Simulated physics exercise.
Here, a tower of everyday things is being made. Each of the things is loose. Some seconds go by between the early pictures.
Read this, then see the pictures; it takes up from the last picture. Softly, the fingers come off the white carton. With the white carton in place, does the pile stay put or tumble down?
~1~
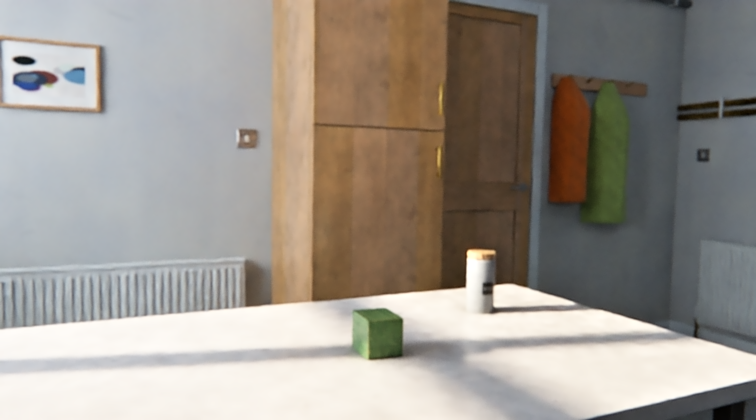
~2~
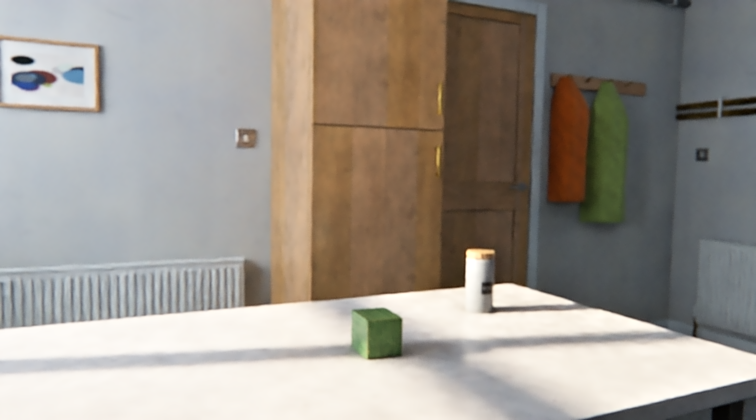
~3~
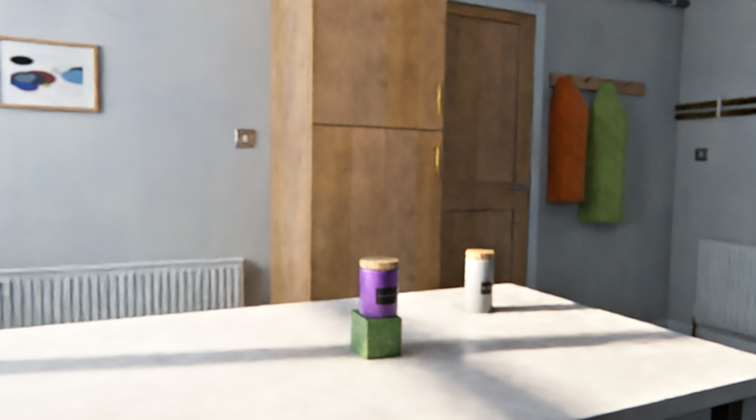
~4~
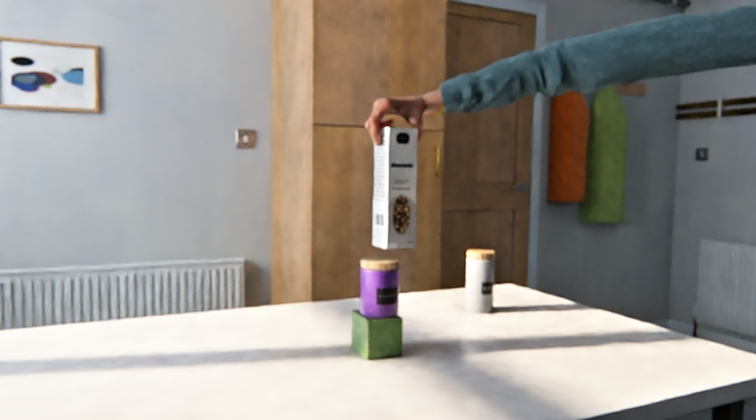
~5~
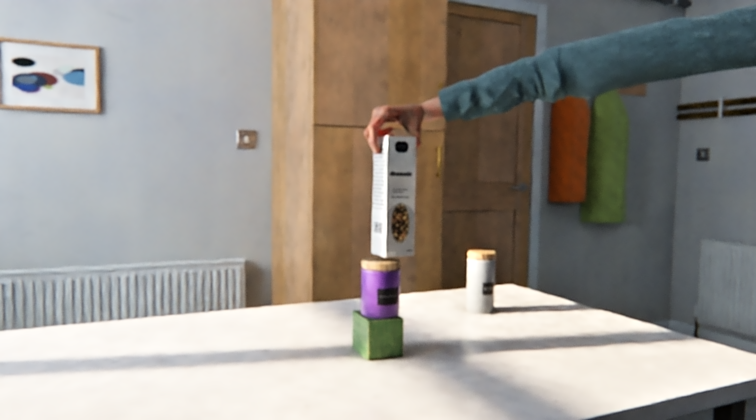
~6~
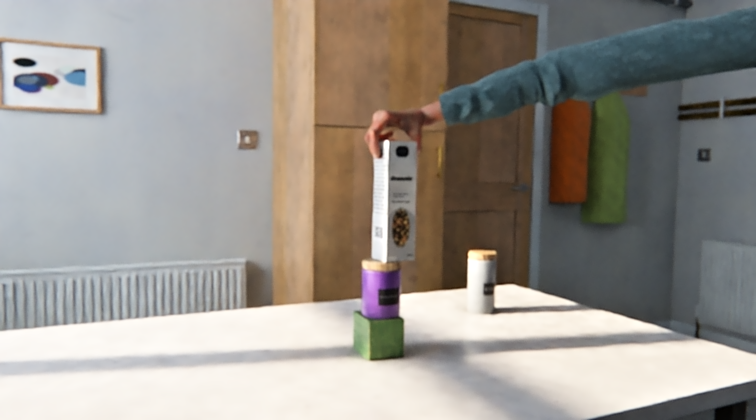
Most likely the pile will bear the load.
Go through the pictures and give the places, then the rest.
In the first frame, the last thing is not in view yet; green block (377, 333).
In the second frame, the last thing is not in view yet.
In the third frame, the last thing is not in view yet; grey jar (479, 281).
The fourth frame shows coming down; white carton (395, 188); green block (376, 333).
The fifth frame shows coming down; white carton (393, 196); purple jar (381, 287).
The sixth frame shows in place under the hand; white carton (394, 201); grey jar (482, 282).
Then, 0.20 s past the last view, nothing moves.
Then, 0.40 s past the last view, white carton resting near (395, 201).
Finally, all 4 still in place. Final places as the last picture's camera would see them, white carton near (395, 201). The pile holds.
